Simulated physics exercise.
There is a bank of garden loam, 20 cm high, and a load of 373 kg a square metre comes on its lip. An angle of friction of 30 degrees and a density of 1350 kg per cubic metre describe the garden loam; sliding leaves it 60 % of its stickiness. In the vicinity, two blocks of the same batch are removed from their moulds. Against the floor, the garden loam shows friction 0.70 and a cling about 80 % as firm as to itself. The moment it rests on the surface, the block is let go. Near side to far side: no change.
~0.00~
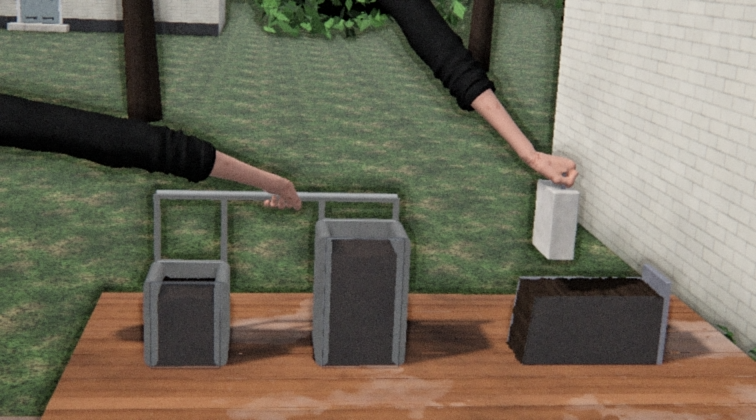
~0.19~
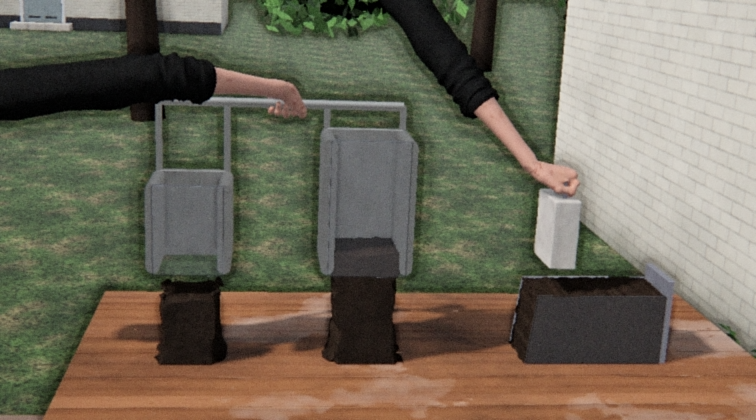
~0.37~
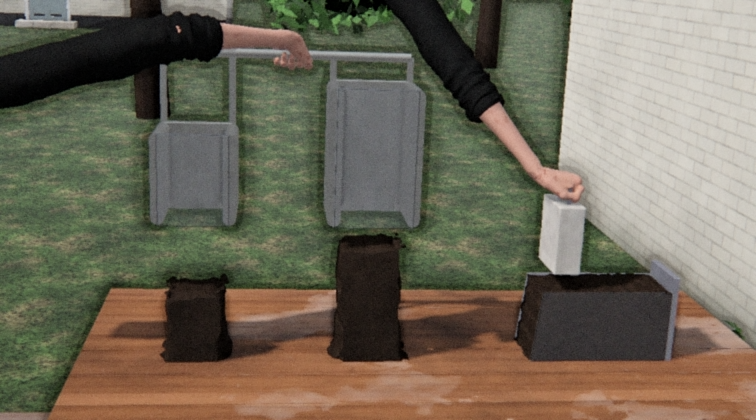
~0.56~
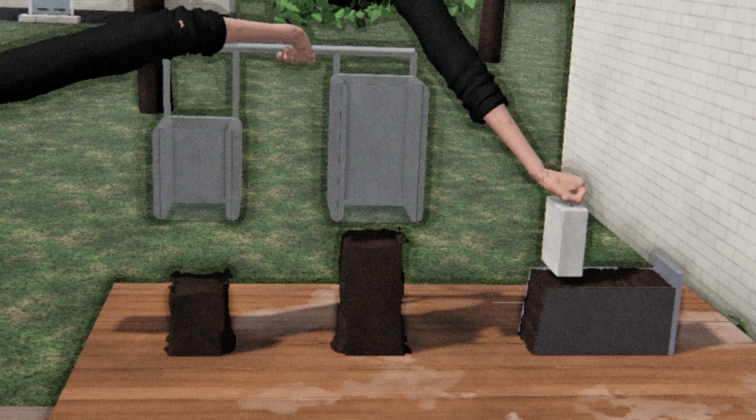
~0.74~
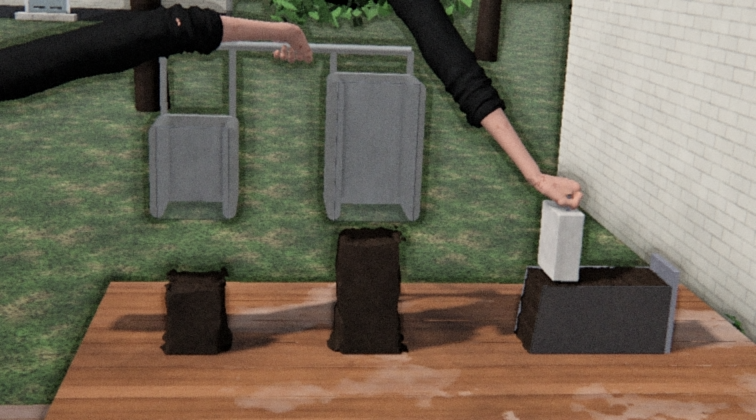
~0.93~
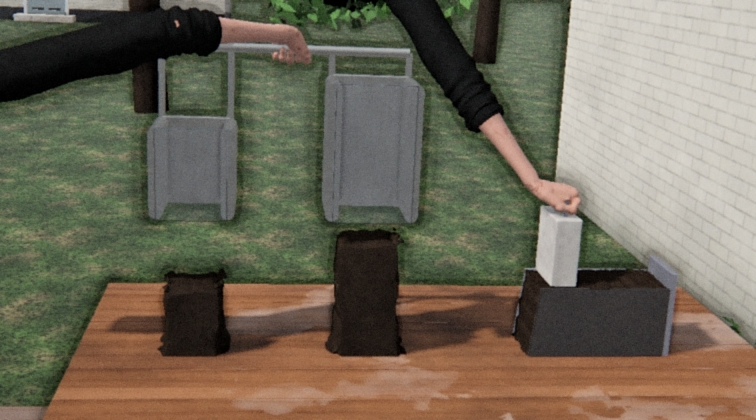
At first, one hand grips a frame holding two gray moulds around dark soil on a wooden table, while another holds a pale block above a soil-filled box at right. The frame rises, uncovering a short and a taller soil block that stay upright, and the pale block lowers onto the box's soil.
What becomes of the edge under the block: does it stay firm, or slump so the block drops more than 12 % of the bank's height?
Gone.
After 1.07 s, the block is down by 9 % of the bank's height and leans 3 degrees.
After 1.24 s, the block is down by 38 % of the bank's height and leans 17 degrees.
After 1.41 s, the block is down by 67 % of the bank's height and leans 45 degrees.
After 1.57 s, the block is down by 69 % of the bank's height and leans 45 degrees.
After 1.71 s, at the end, the block is down by 69 % of the bank's height and leans 45 degrees.
